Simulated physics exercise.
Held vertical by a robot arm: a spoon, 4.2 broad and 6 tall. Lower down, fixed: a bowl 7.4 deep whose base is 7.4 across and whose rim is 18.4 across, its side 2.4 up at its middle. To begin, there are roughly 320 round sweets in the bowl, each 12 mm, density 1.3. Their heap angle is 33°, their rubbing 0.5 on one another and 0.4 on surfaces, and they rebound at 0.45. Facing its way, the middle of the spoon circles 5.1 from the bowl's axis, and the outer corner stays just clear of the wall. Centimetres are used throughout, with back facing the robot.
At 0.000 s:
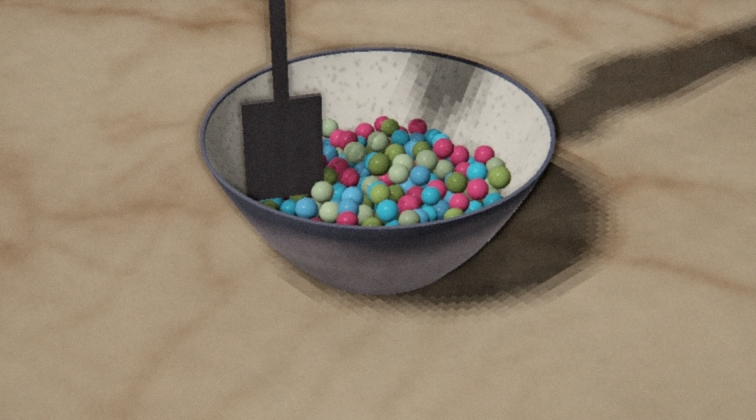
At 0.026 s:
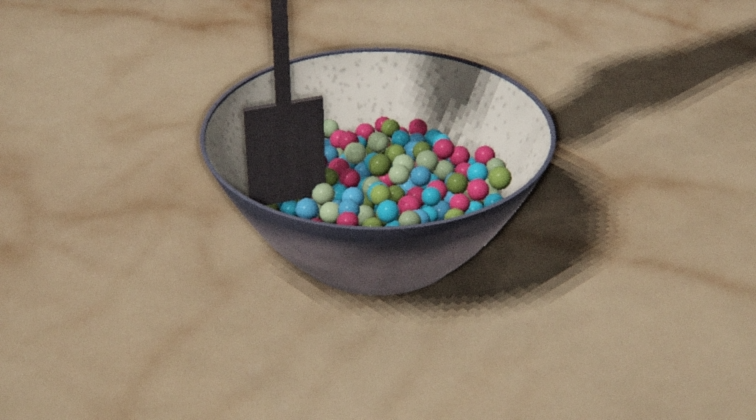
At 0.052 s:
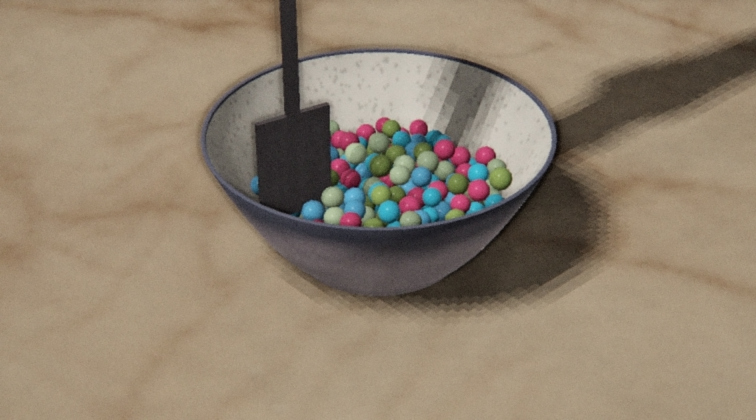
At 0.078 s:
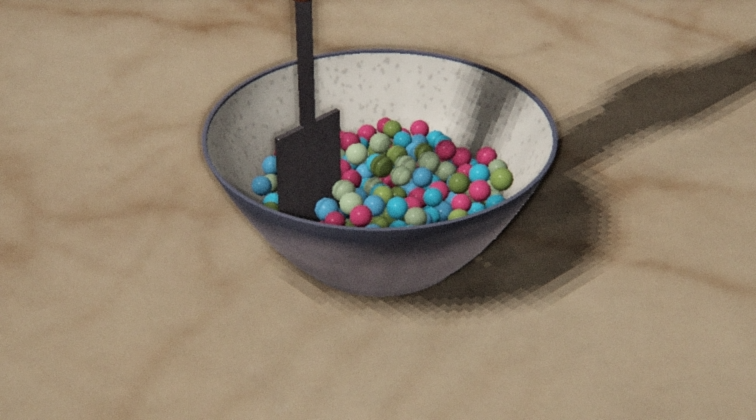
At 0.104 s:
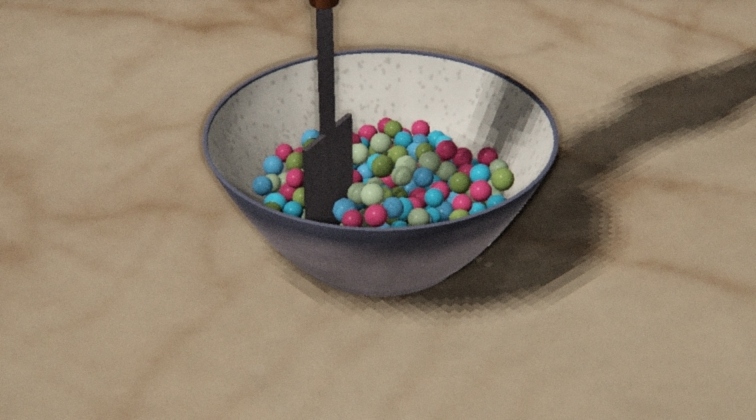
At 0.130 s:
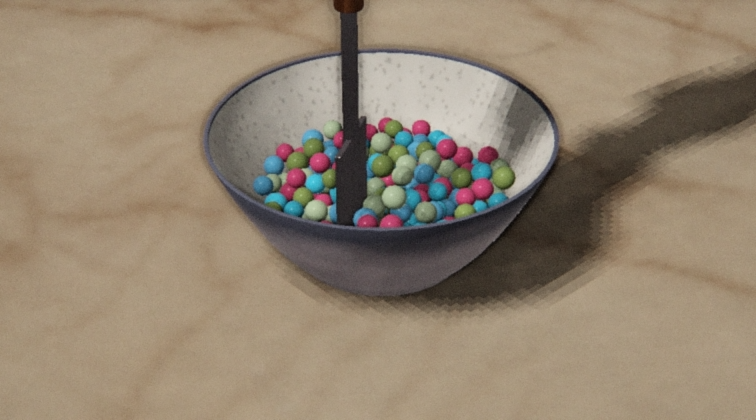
The clip opens on a speckled bowl of pink, blue and green balls on a marbled surface, with a dark, flat-bladed tool upright at the left inside. The blade moves slowly rightward and toward the viewer through the balls, turning until it appears edge-on near the bowl's middle.
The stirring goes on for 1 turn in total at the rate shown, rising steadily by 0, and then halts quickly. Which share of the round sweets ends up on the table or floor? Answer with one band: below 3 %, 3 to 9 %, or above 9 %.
3 to 9 %.
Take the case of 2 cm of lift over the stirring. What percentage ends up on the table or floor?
My guess is close to 0 per cent.
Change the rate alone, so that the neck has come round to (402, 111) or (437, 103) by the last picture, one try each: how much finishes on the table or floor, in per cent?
Well, about 10 percent the first time and about 20 percent the second.
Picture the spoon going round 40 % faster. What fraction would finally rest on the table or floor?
Then roughly 10 %.
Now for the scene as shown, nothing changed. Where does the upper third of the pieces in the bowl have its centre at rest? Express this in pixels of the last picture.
Somewhere close to (355, 210).
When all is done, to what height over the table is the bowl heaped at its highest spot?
7.0 cm, give or take.
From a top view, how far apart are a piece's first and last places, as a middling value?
Near 1 cm.
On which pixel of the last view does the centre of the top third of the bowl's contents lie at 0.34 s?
About pixel (425, 158).
After 0.34 s, 175° round, highest piece 9 above the table; 320 in the bowl, 1 in flight or on the tool.
After 0.56 s, 291° round, highest piece 9 above the table; 313 in the bowl, 2 on the table or floor, 6 in flight or on the tool.
After 0.87 s, 0° round, highest piece 7 above the table; 304 in the bowl, 17 on the table or floor.
After 1.57 s, 0° round, highest piece 7 above the table; 304 in the bowl, 17 on the table or floor.
In the end, 304 in the bowl, 17 on the table or floor. That is 5 % on the table or floor.
